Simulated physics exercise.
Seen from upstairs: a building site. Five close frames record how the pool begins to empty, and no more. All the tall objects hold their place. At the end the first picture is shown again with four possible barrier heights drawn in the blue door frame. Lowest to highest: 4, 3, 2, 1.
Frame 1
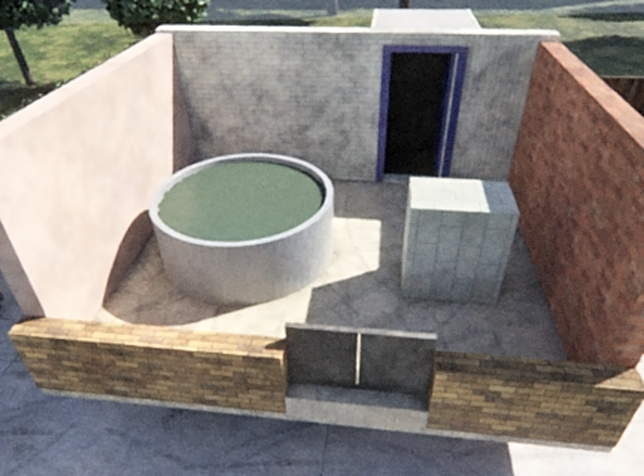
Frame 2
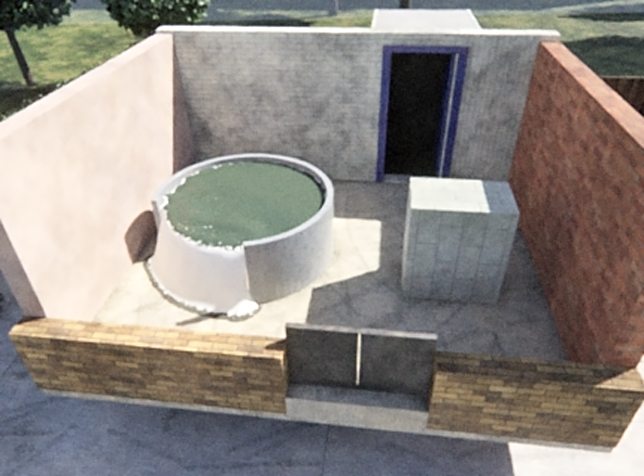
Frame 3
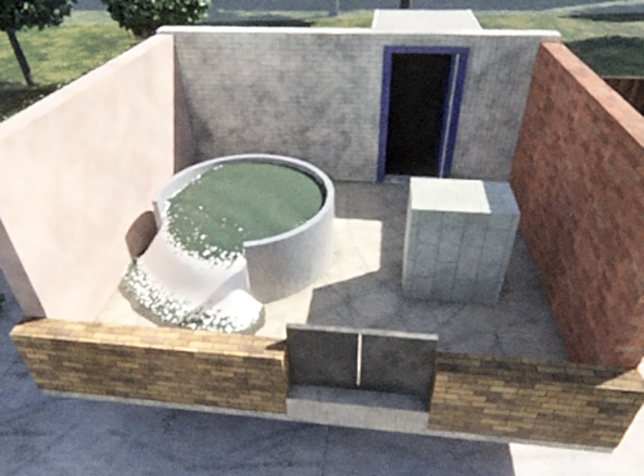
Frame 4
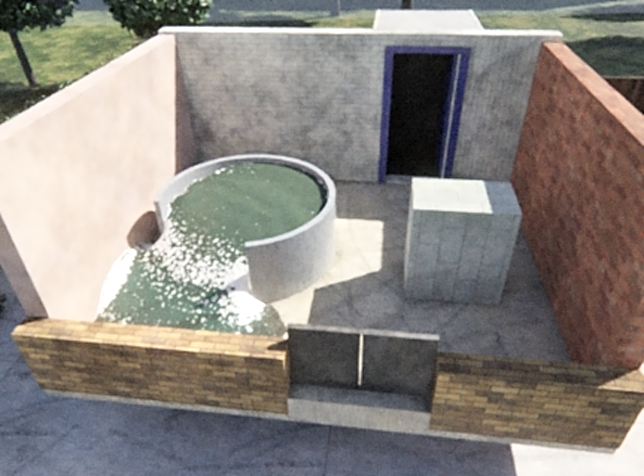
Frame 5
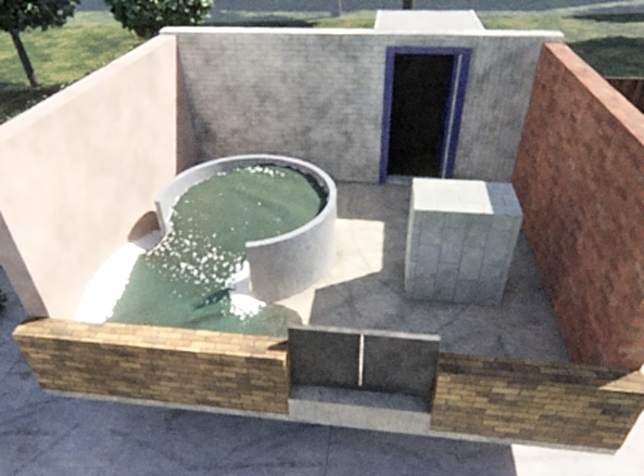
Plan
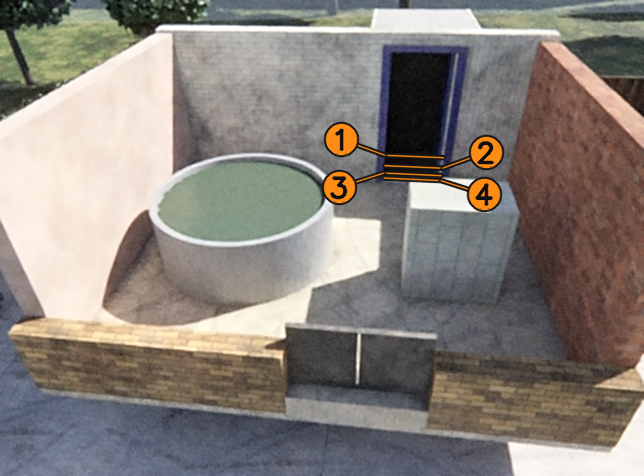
A round pool's front wall breaks open and green water pours out across the walled yard.
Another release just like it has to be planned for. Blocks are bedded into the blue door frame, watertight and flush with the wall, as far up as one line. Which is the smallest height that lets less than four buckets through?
The limit is 3.
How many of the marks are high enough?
Three.
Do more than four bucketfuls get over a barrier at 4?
Yes, that goes wrong.
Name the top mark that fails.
Here it is mark 4.
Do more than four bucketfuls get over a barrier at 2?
No, not at all.
In orange, 1 at (414, 156); 2 at (413, 166); 3 at (412, 174); 4 at (412, 179); from the bottom up 4, 3, 2, 1.
With 1, nothing gets over.
With 2, nothing gets over.
With 3, a splash gets over, under a bucket.
With 4, about 11 bucketfuls get in.
